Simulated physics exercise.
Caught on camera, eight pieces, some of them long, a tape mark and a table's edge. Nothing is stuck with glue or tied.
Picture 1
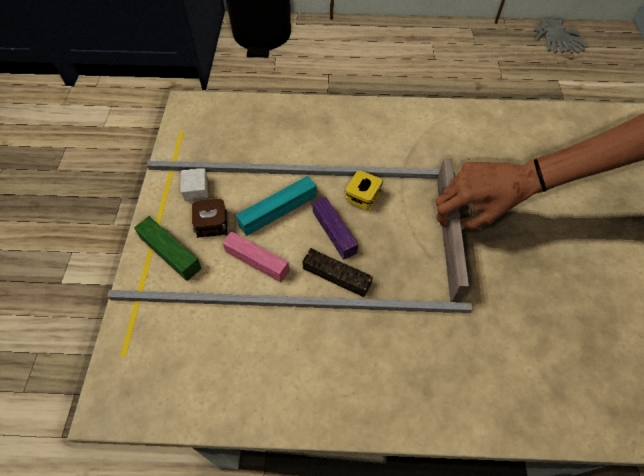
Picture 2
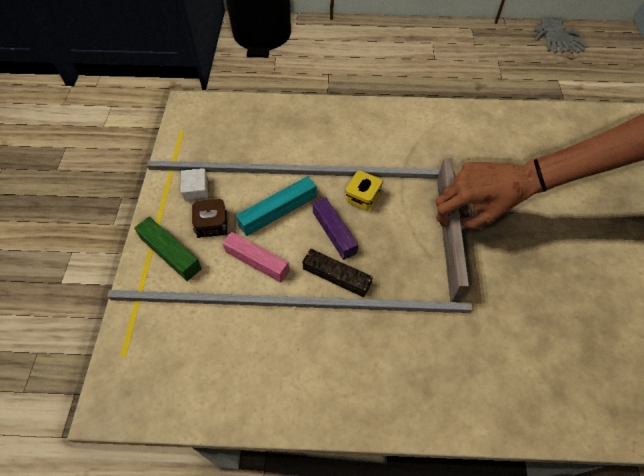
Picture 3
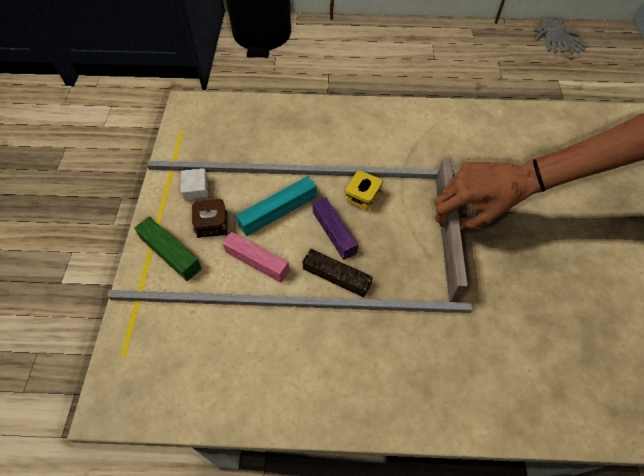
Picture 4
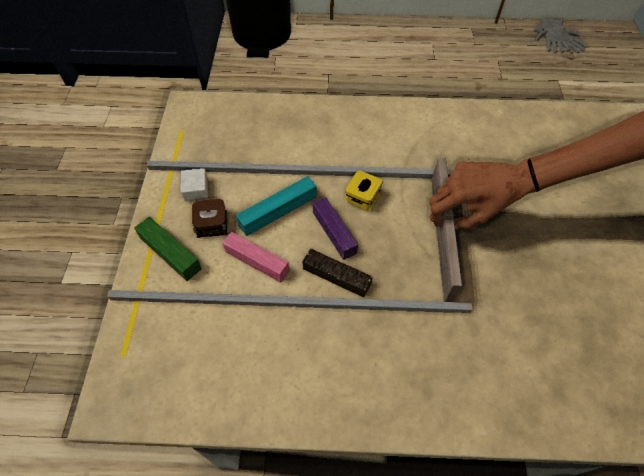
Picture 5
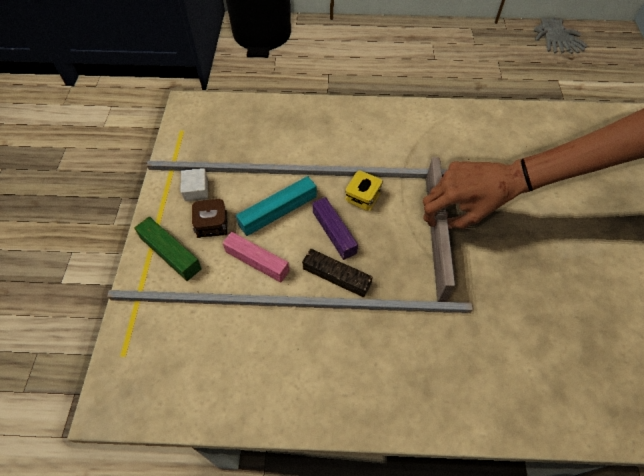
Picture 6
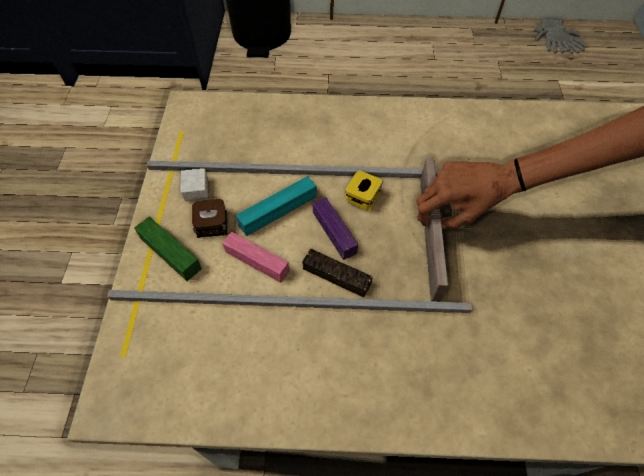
The footage shows a hand holding an upright board at the right end of two rails on a table, with colored blocks and bars lying between them; the hand then slides the board slightly left, while the pieces stay still.
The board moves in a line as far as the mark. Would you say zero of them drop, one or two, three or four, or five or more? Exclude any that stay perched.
I'd go with five or more.
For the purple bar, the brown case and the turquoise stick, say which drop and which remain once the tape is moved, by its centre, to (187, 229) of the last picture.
Observed: Purple bar not toppled; brown case toppled; turquoise stick not toppled.
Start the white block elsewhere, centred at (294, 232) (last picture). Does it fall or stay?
Then it goes over.
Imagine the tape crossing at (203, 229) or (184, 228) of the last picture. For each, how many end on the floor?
The first try gives 1 and the second gives 3.
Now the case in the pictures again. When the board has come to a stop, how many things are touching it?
That makes 3.
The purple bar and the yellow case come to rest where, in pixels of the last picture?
The purple bar comes to rest at (133, 225), and the yellow case comes to rest at (150, 188).
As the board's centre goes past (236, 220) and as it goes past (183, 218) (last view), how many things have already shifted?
Counts: 8, 8.
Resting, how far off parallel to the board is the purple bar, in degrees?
The angle is about 25 degrees.
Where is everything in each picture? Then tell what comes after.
Green bar (168, 248); white block (195, 185); brown case (210, 218); board (451, 227); tape (157, 228), in the first picture.
White block (195, 185); purple bar (334, 228), in the second picture.
Brown case (210, 218); pink bar (256, 257), in the third picture.
Green bar (168, 248); black bar (337, 273), in the fourth picture.
White block (195, 185); turquoise stick (278, 206), in the fifth picture.
Green bar (168, 248); white block (195, 185); brown case (210, 218); board (433, 226); tape (157, 228), in the sixth picture.
Early on, none off yet; green bar at rest near (168, 248); white block at rest near (195, 185); brown case at rest near (208, 219).
Finally, the number that fall off is five or more; lost, turquoise stick, pink bar, brown case, white block and green bar.
